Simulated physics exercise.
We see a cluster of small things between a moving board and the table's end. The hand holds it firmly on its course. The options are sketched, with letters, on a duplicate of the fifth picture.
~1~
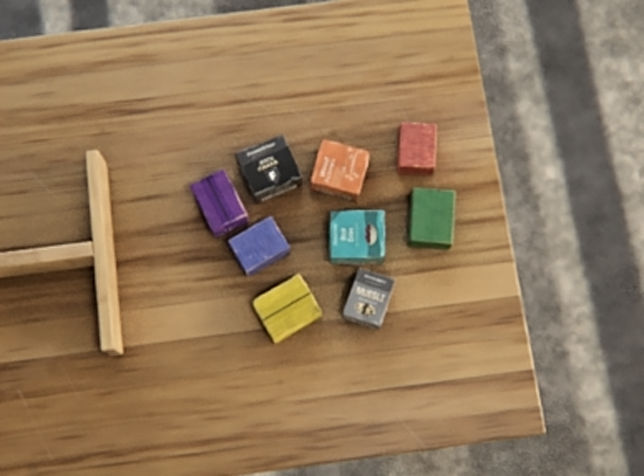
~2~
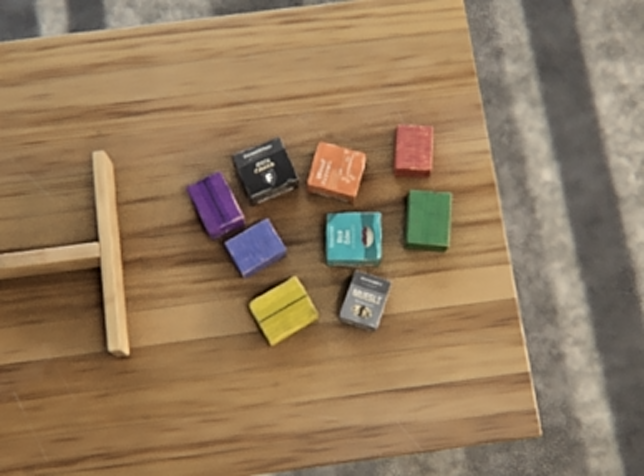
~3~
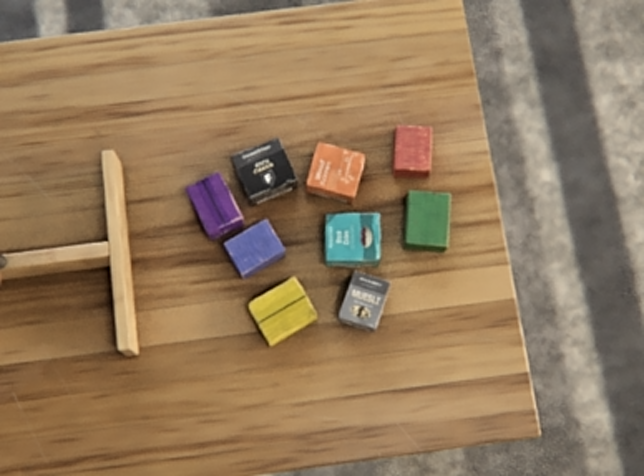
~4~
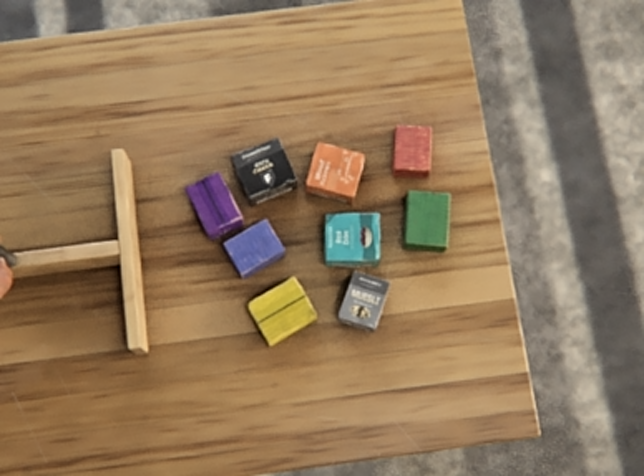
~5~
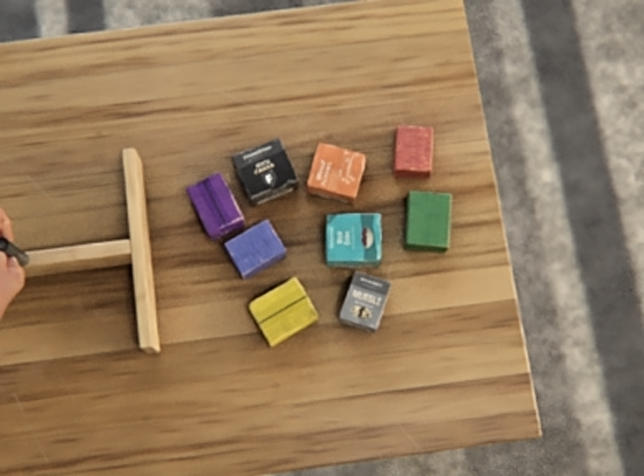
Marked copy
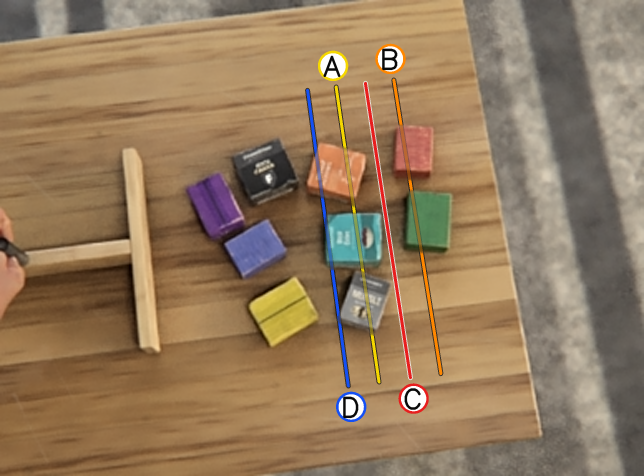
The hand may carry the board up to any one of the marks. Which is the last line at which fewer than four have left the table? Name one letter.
Line B.
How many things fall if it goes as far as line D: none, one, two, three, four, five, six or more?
By then, none.
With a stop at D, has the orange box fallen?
By then, no.
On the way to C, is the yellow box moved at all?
Yes.
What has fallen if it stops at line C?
The green block goes over.
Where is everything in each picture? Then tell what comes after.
In the first picture, orange box (340, 171); blue block (259, 247); turquoise packet (357, 238).
In the second picture, board (106, 248); green block (428, 221).
In the third picture, board (116, 248); purple box (215, 207).
In the fourth picture, board (126, 246); red block (412, 152).
In the fifth picture, board (137, 245); orange box (337, 174); blue block (255, 250); turquoise packet (353, 241).
On the marked copy, A at (357, 229); B at (417, 221); C at (387, 225); D at (327, 233).
With B. Early on, board (238, 233); yellow box (289, 313); orange box (347, 172).
Further on, board (339, 220); green block (468, 214); red block (456, 148).
At the end, board (415, 210); green block over the edge; red block over the edge; two fallen.
As for the rest, A is within the limit but short; C is within the limit but short; D is within the limit but short.
